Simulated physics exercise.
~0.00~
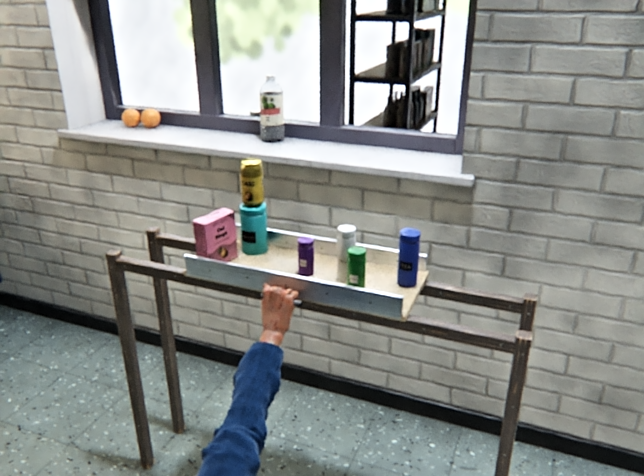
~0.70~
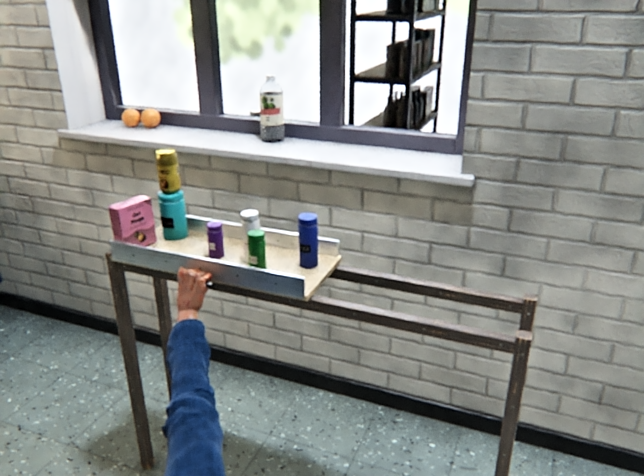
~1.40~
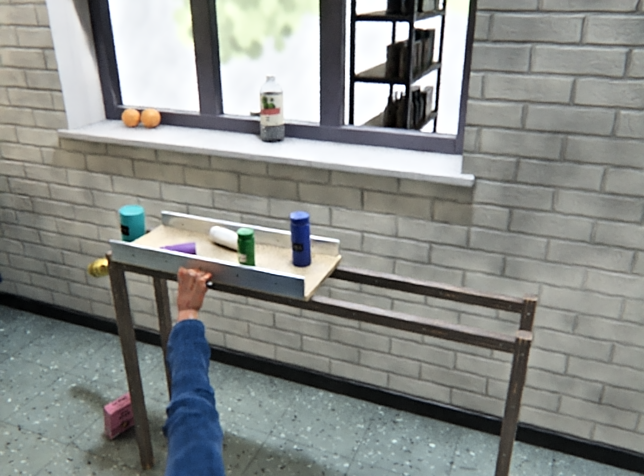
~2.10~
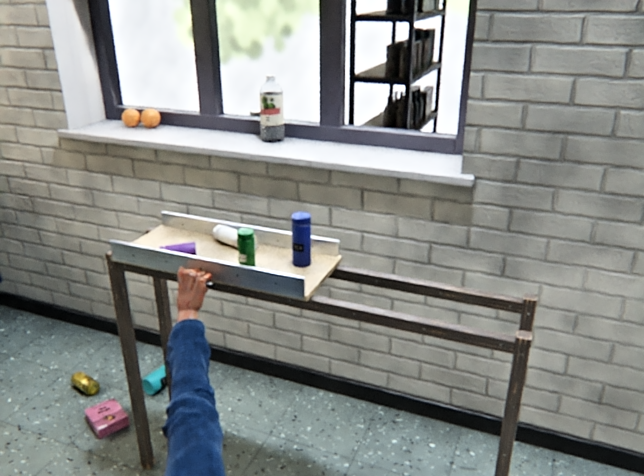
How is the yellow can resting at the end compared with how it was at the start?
At the start the yellow can is upright on top of the turquoise jar. At the end it lies on its side on the floor.
